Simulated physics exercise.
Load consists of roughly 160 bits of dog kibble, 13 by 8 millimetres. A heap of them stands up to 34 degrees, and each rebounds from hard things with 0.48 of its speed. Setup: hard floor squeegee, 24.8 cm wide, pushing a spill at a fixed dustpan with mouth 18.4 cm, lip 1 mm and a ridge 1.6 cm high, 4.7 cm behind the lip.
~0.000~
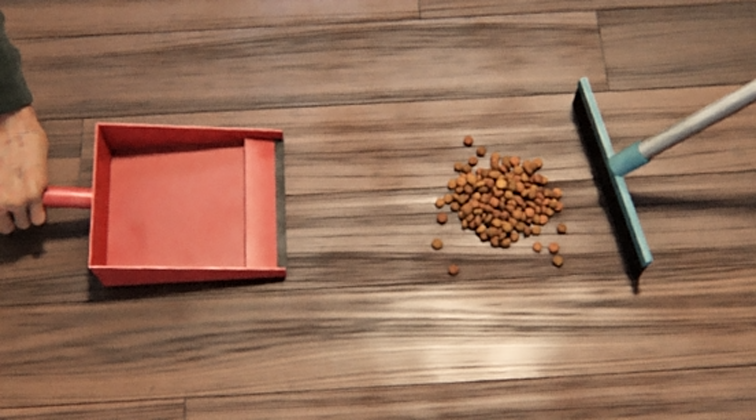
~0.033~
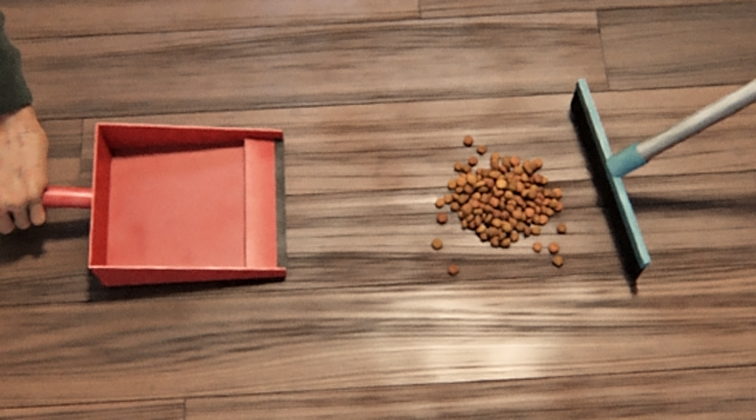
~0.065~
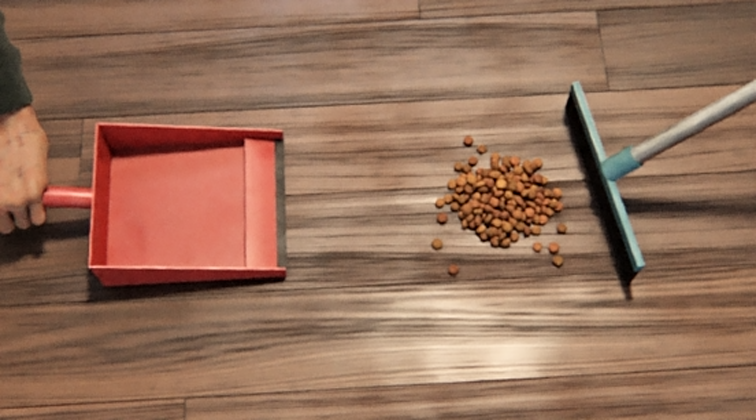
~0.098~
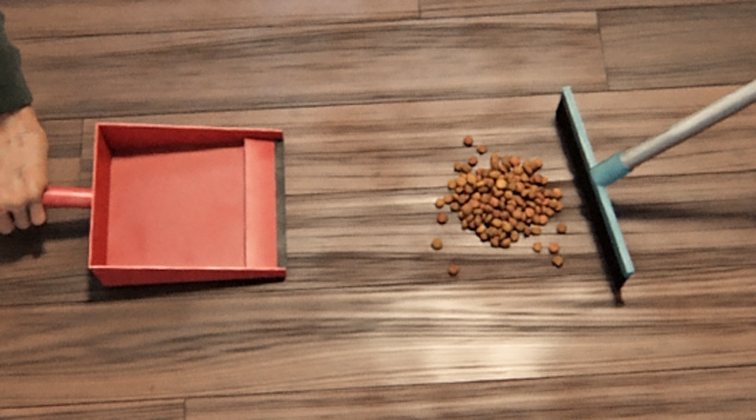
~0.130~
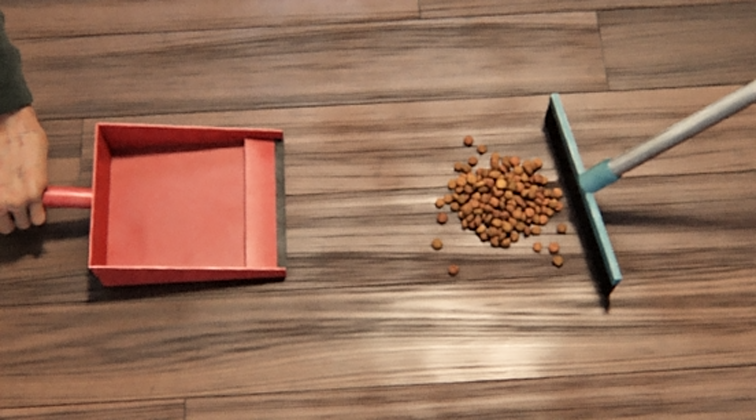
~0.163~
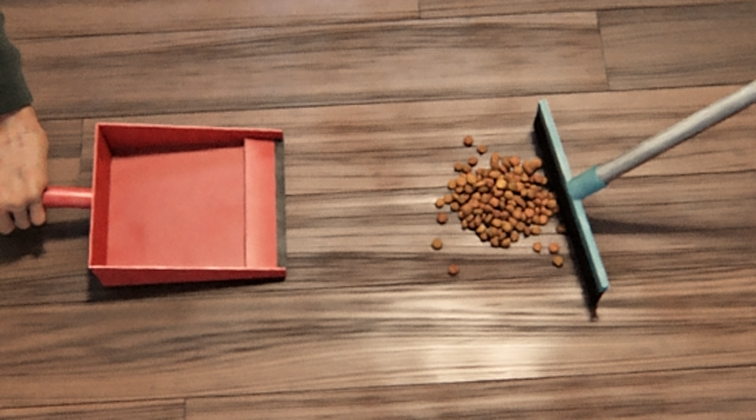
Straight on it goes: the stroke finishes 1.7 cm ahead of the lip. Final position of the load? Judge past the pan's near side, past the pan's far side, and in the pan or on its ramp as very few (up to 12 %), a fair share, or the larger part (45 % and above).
Near side: The larger part, far side: Very few, pan: Very few.
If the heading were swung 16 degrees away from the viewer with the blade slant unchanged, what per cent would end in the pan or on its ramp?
I'd put it at close to 20 percent.
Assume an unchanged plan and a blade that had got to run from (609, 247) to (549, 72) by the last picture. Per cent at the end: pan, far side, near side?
Pan 0; far 20; near 0.
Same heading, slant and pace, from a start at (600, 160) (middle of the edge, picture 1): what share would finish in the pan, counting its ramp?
Estimate: Near 15 %.
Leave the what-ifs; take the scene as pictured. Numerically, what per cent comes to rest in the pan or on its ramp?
5 percent.
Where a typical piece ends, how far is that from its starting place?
Median: Approx. 30 cm.
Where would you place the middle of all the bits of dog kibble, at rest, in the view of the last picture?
About (294, 306).
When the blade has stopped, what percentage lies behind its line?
Some 20 percent of it.
Then, at 0.47 s, middle of the blade 20 cm from the lip; 0 % over the lip, far side 0 %, near side 25 %.
Then, at 0.68 s, middle of the blade 10 cm from the lip; 0 % over the lip, far side 0 %, near side 55 %.
After 1.00 s, middle of the blade 4 cm from the lip; 5 % over the lip, far side 0 %, near side 65 %.
At rest (1.3 s), near side 65 %, far side 0 %, pan 5 %, in front of the lip or behind the blade 30 %.
